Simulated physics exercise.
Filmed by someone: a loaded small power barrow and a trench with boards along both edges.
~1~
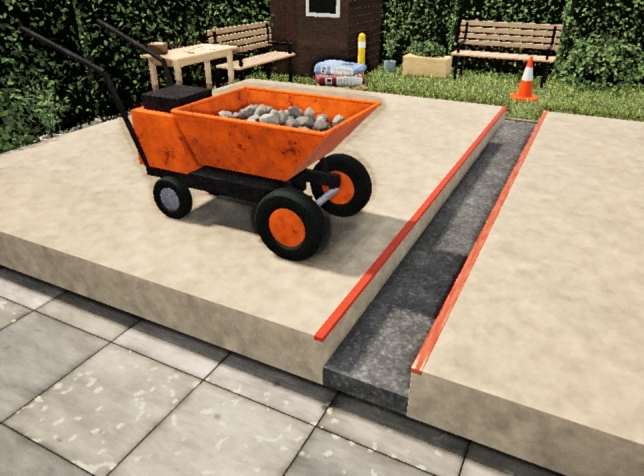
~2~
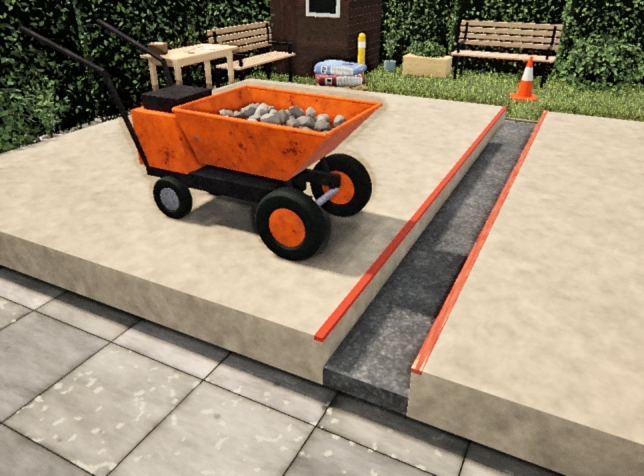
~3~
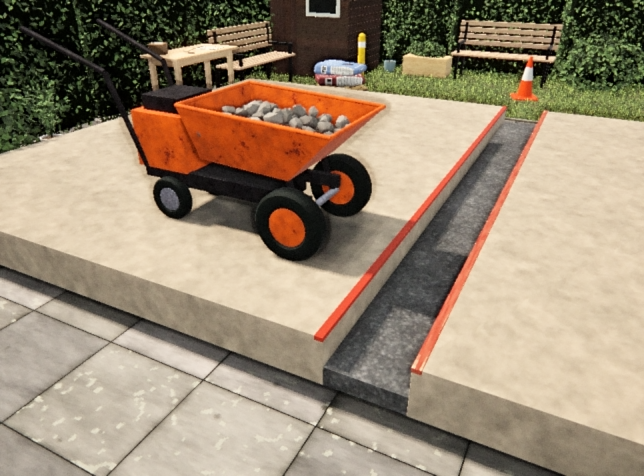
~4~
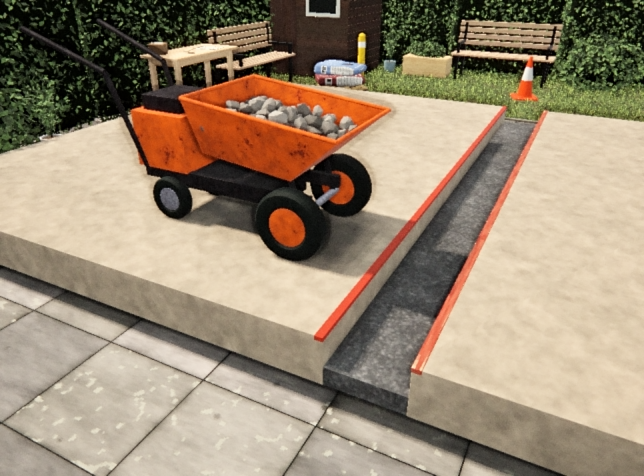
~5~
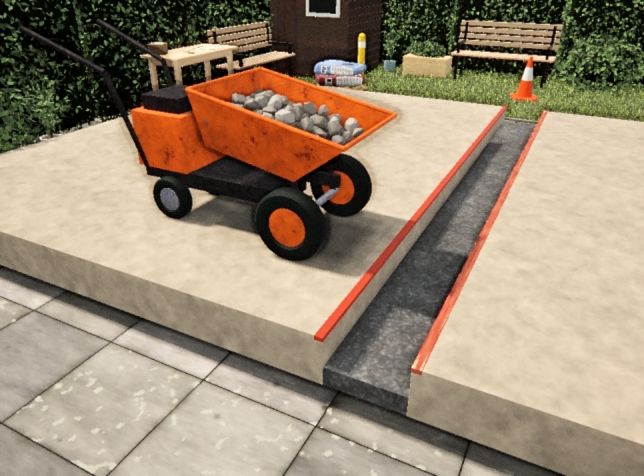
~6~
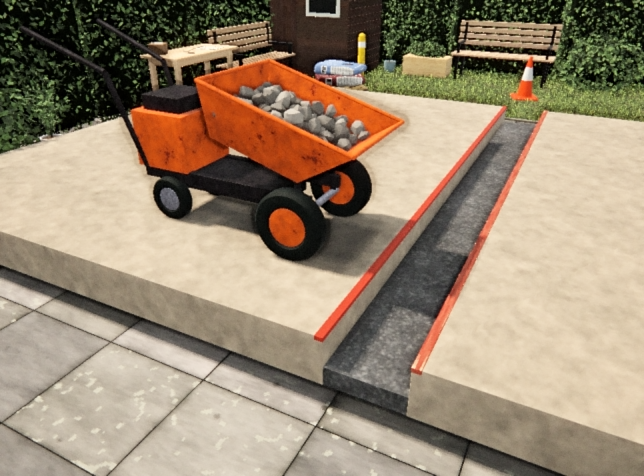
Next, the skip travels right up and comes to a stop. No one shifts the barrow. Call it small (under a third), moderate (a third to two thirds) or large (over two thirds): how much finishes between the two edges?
Large.
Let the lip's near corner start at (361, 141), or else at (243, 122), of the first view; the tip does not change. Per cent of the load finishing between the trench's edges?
About 40 per cent, then about 30 per cent.
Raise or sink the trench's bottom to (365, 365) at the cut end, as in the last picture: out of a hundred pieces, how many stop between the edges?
It works out to some 60 percent.
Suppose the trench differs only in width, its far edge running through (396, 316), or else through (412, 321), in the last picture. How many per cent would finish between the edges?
I'd say some 30 in a hundred, followed by 60 in a hundred.
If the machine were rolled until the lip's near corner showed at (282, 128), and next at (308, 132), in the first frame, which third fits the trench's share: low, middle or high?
Over two thirds; then more than two thirds.
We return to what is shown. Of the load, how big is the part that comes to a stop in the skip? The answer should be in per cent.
5 per cent, roughly.
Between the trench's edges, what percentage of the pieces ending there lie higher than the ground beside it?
Estimate: Near 15 per cent.
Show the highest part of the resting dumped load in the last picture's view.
Close to (458, 264).
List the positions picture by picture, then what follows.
Lip of the skip at (325, 135), level; top of the load at (273, 124), broken stones; first edge of the trench at (347, 301); far edge at (437, 328), the trench over half as wide as the skip, and shallow for its width, in the first frame.
Lip of the skip at (327, 136), level; top of the load at (274, 123), in the second frame.
Lip of the skip at (331, 139), tipped barely; top of the load at (265, 110), in the third frame.
Lip of the skip at (337, 143), tipped a little; top of the load at (256, 108), in the fourth frame.
Lip of the skip at (344, 149), tipped a little; top of the load at (259, 116), in the fifth frame.
Lip of the skip at (353, 158), tipped clearly; top of the load at (266, 111); first edge of the trench at (347, 301); far edge at (437, 328), in the sixth frame.
Soon, skip tipped steeply; all in the skip.
A while on, skip tipped right over; about half in the skip; about half in or heaped over the trench; a stray few beyond it.
Towards the end, skip tipped right over; a small part in the skip; most in or heaped over the trench; a small part beyond it.
Finally, skip tipped right over; a small part in the skip; most in or heaped over the trench; a small part beyond it.
